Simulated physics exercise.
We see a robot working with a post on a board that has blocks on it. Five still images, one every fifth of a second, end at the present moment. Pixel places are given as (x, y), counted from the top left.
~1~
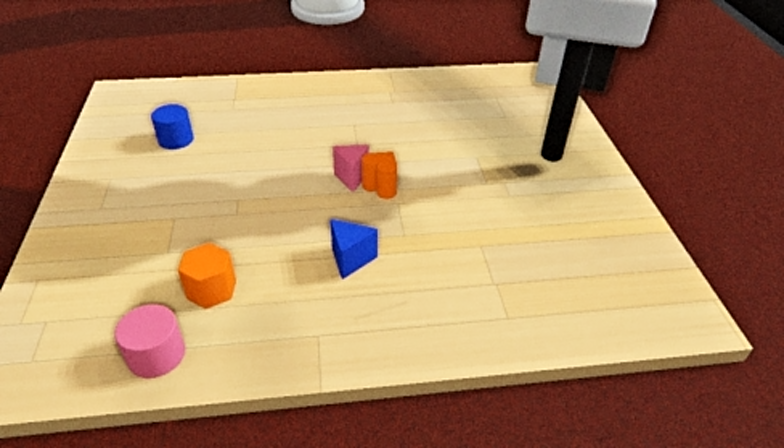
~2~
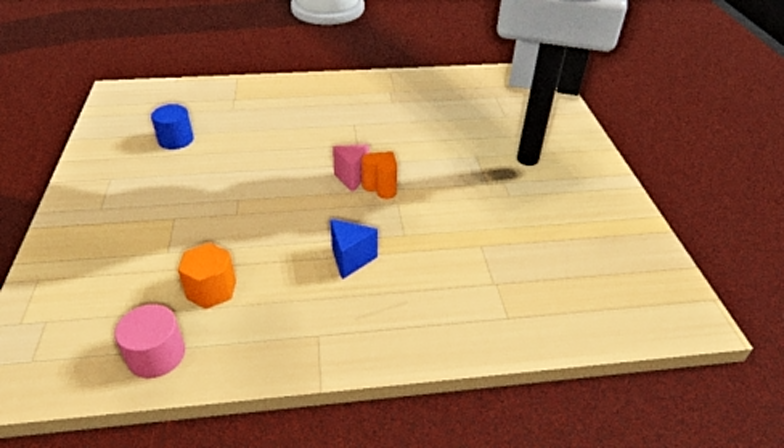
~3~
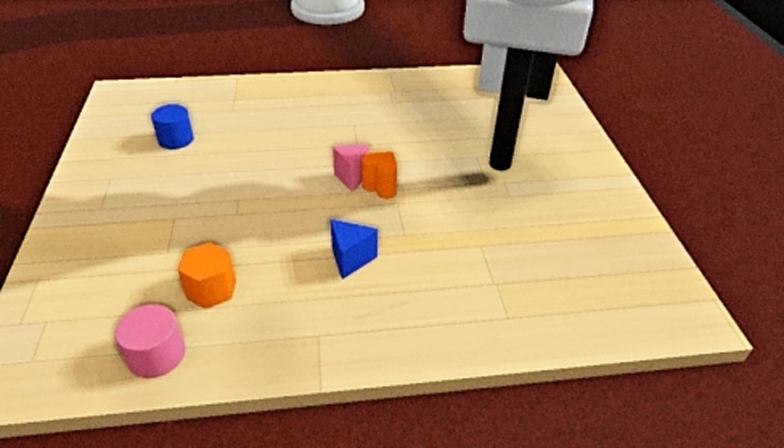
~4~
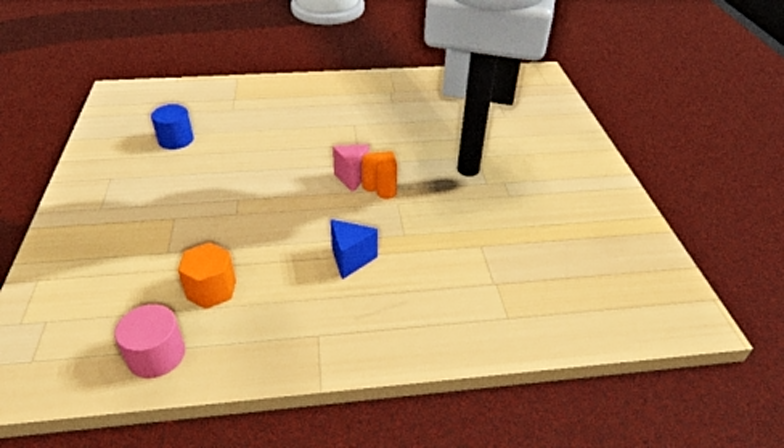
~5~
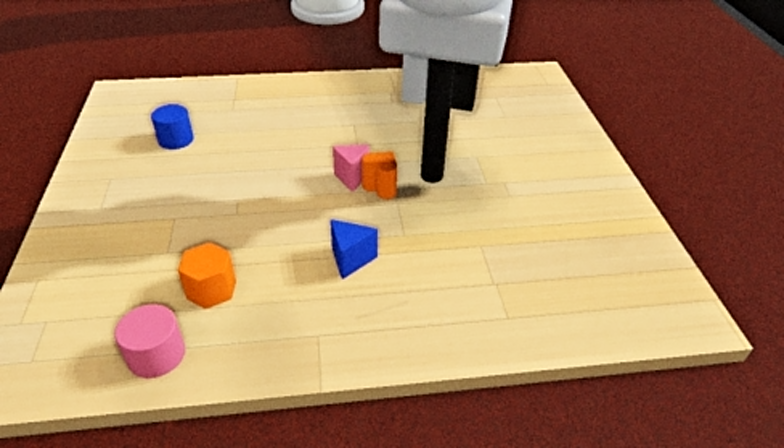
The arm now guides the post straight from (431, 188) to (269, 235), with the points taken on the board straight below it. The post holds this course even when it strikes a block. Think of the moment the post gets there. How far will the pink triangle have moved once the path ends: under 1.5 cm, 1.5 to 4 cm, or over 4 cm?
It ends within 1.5 cm of its spot.
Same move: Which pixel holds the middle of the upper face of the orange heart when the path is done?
Located at (362, 161).
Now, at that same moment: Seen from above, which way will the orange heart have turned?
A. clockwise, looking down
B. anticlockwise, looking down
That would be A.
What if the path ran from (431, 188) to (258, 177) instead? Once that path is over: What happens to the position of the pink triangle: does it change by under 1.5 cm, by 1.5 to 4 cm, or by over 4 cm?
Net shift: Above 4 cm.
The first path, step by step. One third of the way, post (380, 191); pink triangle (344, 147); orange heart (365, 161), turned 55° clockwise.
Two thirds of the way, post (325, 206); pink triangle (344, 147); orange heart (362, 161), turned 75° clockwise.
At the end, post (268, 223); blue triangle in place; pink triangle (344, 147); orange heart (362, 161), turned 75° clockwise.
